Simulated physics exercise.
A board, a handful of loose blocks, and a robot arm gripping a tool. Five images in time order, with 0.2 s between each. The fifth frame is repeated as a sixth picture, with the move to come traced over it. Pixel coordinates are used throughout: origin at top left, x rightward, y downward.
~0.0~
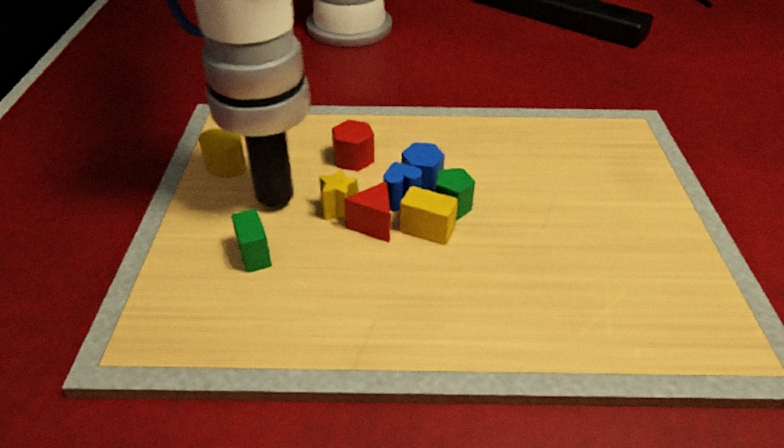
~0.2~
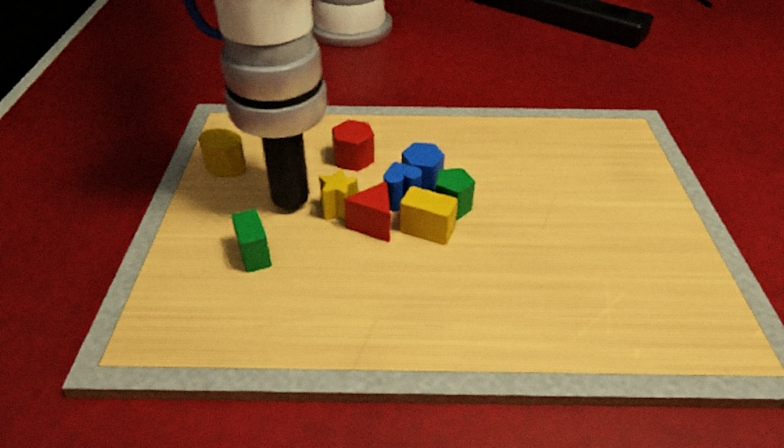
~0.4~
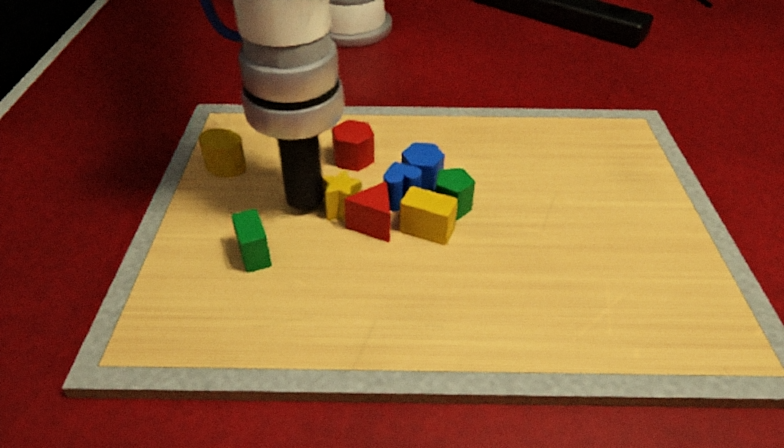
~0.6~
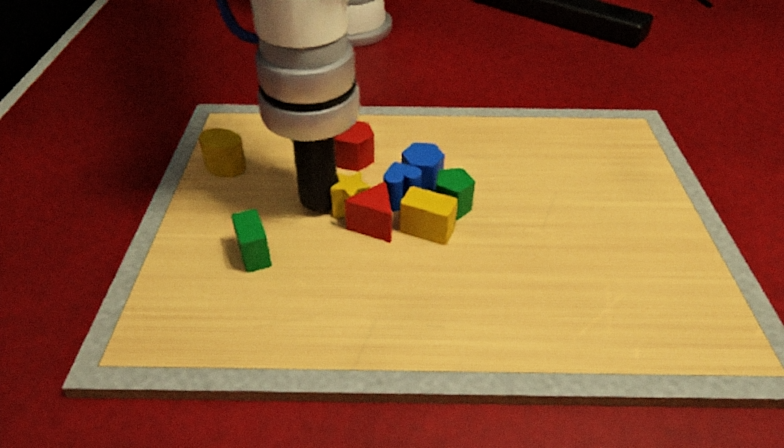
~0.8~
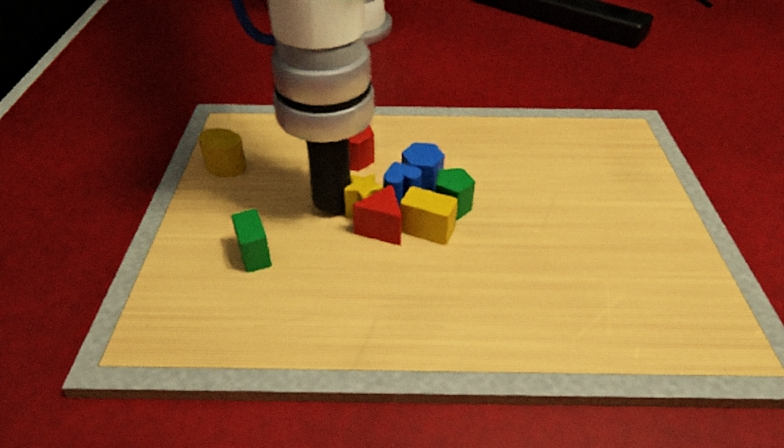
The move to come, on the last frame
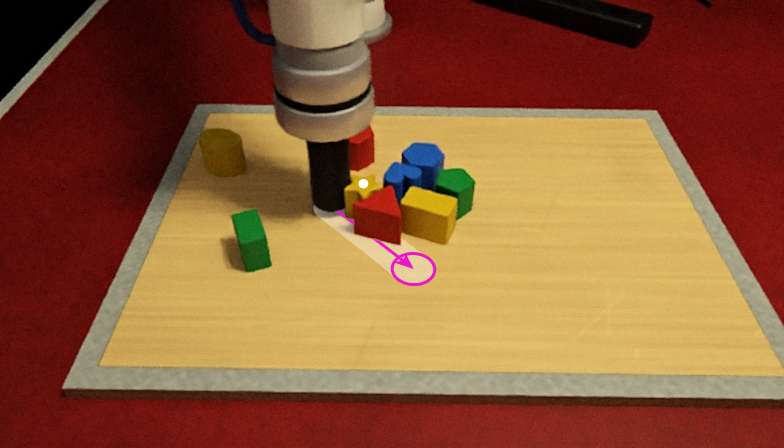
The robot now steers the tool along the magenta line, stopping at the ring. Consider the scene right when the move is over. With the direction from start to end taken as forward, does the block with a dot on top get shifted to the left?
Yes, it checks out.
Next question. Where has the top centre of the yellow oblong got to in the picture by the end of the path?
It should be at about (473, 206).
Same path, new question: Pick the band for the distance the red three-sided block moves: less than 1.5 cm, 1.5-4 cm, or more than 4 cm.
Over 4 cm.
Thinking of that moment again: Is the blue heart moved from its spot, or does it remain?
The blue heart will stay where it is.
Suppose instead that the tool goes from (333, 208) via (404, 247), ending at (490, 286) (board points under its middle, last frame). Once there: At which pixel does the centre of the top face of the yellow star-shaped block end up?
Its top centre lands on (520, 239).
The line goes straight from (333, 208) to (413, 269); the dot is on the yellow star-shaped block.
On the path given first. One third of the way, tool at (359, 220); yellow star-shaped block at (392, 202); red three-sided block at (409, 223); yellow oblong at (445, 205), turned 40° anticlockwise.
Two thirds of the way, tool at (386, 240); yellow star-shaped block at (422, 220); red three-sided block at (437, 246); yellow oblong at (461, 206), turned 65° anticlockwise.
At the end, tool at (414, 262); yellow star-shaped block at (449, 230), turned 35° anticlockwise; red three-sided block at (462, 258), turned 25° clockwise; blue heart unmoved; yellow oblong at (473, 206), turned 85° anticlockwise.
